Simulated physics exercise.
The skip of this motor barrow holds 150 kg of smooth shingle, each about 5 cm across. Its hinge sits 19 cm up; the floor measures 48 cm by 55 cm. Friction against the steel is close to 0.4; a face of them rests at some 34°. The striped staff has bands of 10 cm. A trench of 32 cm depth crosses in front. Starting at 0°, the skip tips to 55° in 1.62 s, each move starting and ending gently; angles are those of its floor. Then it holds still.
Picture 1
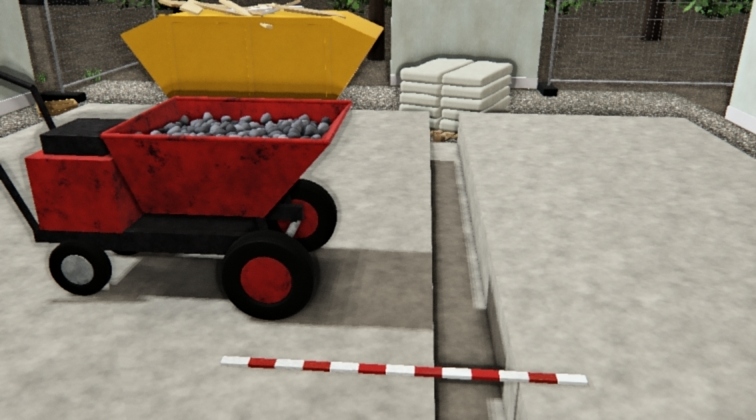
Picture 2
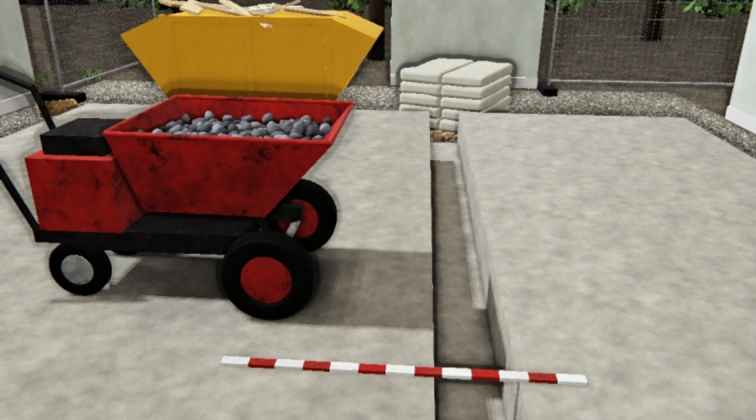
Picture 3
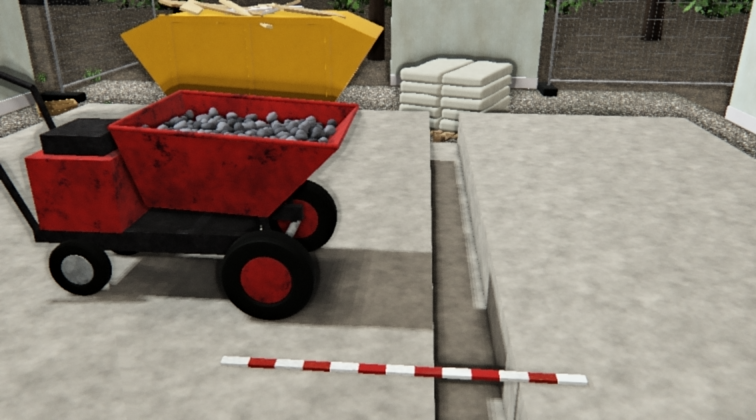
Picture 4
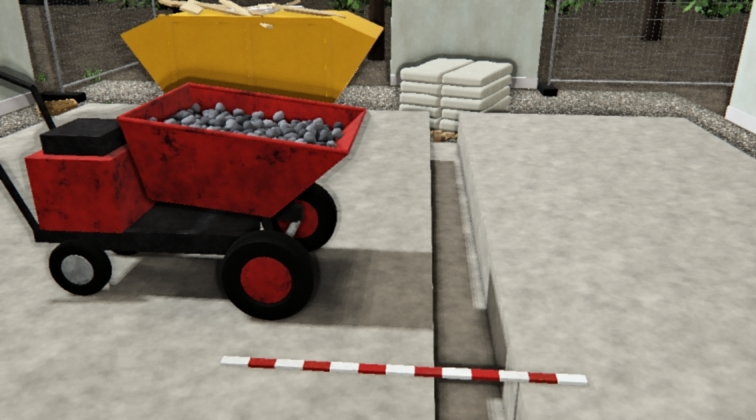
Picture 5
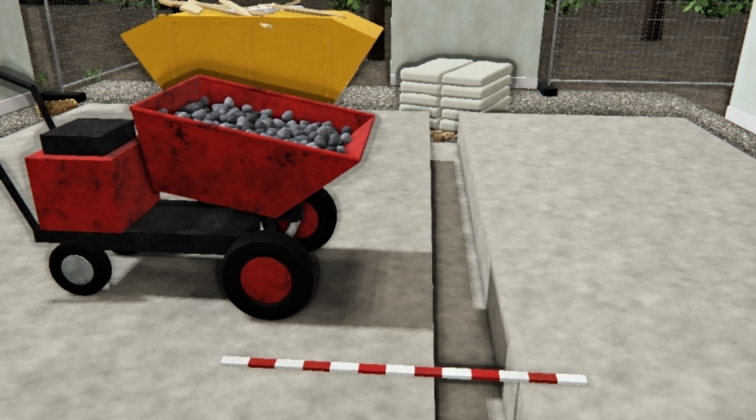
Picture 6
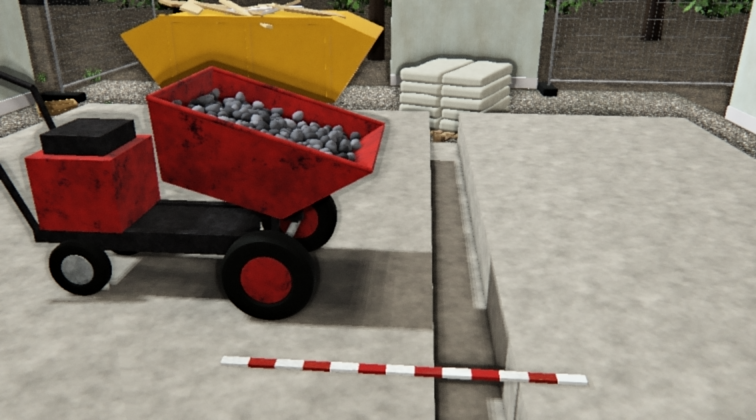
On a concrete yard, a red barrow's skip of grey stones gradually tilts to the right.
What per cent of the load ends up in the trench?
Close to 73 in a hundred.
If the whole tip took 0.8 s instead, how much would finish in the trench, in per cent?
It would be near 65 per cent.
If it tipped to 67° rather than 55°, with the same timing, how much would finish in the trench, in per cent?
Then about 95 per cent.
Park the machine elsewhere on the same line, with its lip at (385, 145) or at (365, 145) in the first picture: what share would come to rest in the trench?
Near 40 per cent from the first place, 55 from the second.
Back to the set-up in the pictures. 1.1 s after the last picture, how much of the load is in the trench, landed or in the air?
About 20 per cent by then.
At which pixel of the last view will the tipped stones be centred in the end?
Near (461, 331).
Then, 0.6 s after the last picture the floor is at 47°, 100 % in the skip; the foremost stones are at (408, 207).
Then, 1.1 s after the last picture the floor is at 55°, 82 % in the skip, 18 % in the trench; the foremost stones are at (490, 340).
Then, 1.5 s after the last picture the floor is at 55°, 58 % in the skip, 1 % short of the trench, 40 % in the trench, 1 % past the trench; the foremost stones are at (540, 296).
Then, 3.4 s after the last picture the floor is at 55°, 25 % in the skip, 73 % in the trench, 1 % past the trench; the foremost stones are at (589, 302).
